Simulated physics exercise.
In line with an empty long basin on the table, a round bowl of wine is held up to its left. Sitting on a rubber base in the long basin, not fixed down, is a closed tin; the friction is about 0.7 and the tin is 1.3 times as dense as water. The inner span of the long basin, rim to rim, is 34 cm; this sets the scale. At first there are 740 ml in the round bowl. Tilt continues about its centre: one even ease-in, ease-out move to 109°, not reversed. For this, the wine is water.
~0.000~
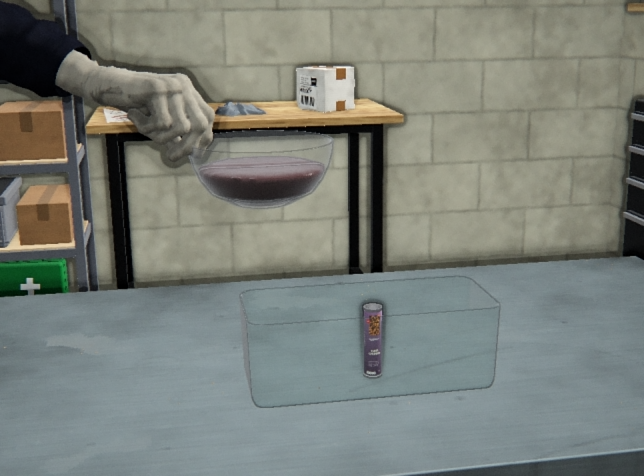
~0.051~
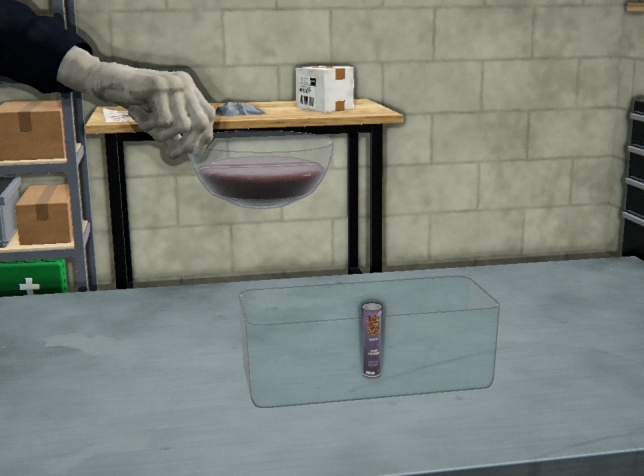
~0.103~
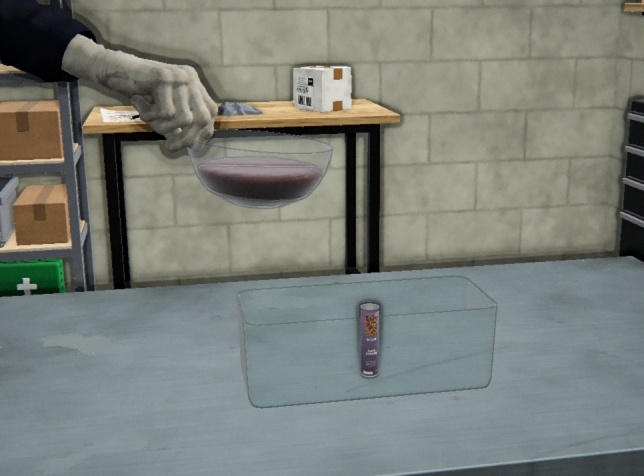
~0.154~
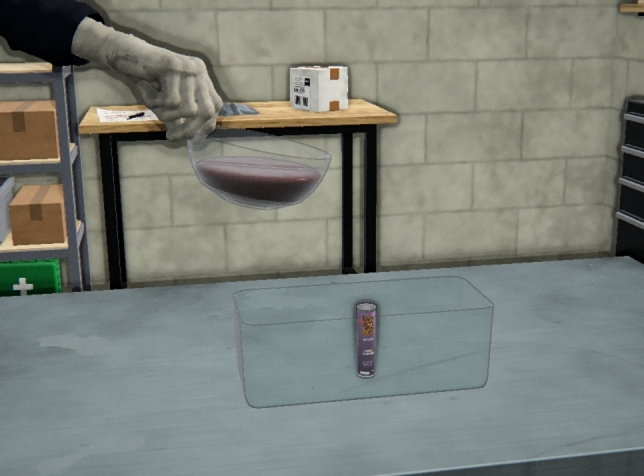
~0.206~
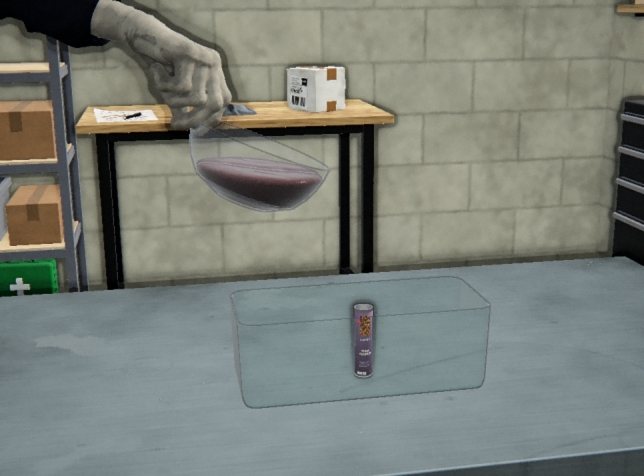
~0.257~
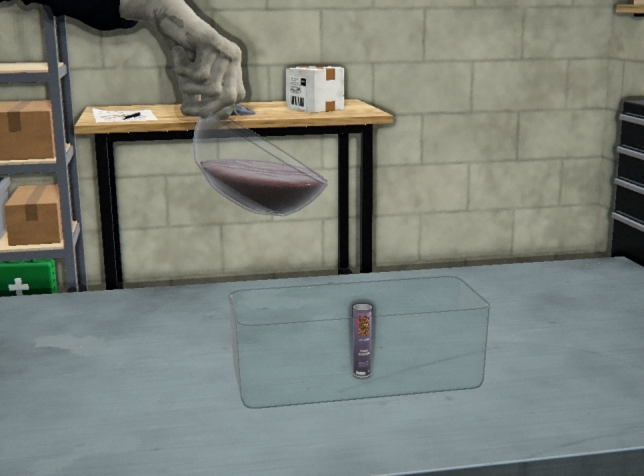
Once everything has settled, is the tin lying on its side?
Yes, my bet is it won't last.
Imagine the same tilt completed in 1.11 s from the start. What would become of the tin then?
In that case the tin does not tip.
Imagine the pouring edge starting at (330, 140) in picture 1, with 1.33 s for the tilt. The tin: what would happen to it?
Result: Tin upright.
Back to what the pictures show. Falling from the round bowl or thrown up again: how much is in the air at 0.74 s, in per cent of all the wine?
In-air share: About 4 %.
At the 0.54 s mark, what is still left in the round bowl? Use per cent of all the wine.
Portion remaining: Approx. 10 per cent.
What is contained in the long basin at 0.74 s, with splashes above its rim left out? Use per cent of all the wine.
96 per cent or thereabouts.
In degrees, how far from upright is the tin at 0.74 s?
Tilt: Around 10 degrees.
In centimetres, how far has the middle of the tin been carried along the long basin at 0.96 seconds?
Near 7 cm of travel.
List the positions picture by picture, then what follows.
In the first frame, it leans 0°; its right rim is at (331, 140); the wine meets the walls at (197, 169) and (324, 163); the long basin's rim runs from (244, 309) to (485, 292); the tin's top is at (373, 310).
In the second frame, it leans 1°; its right rim is at (332, 142); the wine meets the walls at (196, 168) and (323, 164).
In the third frame, it leans 6°; its right rim is at (331, 147); the wine meets the walls at (195, 166) and (322, 167).
In the fourth frame, it leans 13°; its right rim is at (329, 156); the wine meets the walls at (194, 164) and (320, 170).
In the fifth frame, it leans 22°; its right rim is at (328, 169); the wine meets the walls at (195, 163) and (321, 173).
In the sixth frame, it leans 33°; its right rim is at (325, 183); the wine meets the walls at (200, 164) and (321, 175).
By 0.54 s the tilt is 96° and 10 per cent is still to pour; the tin stands where it began.
By 0.74 s the tilt is 109° and 0 per cent is still to pour; the tin leans 9°.
By 0.96 s the tilt is 109° and 0 per cent is still to pour; the tin lies on its side.
By 1.19 s the tilt is 109° and 0 per cent is still to pour; the tin lies on its side.
At rest the tin lies on its side.
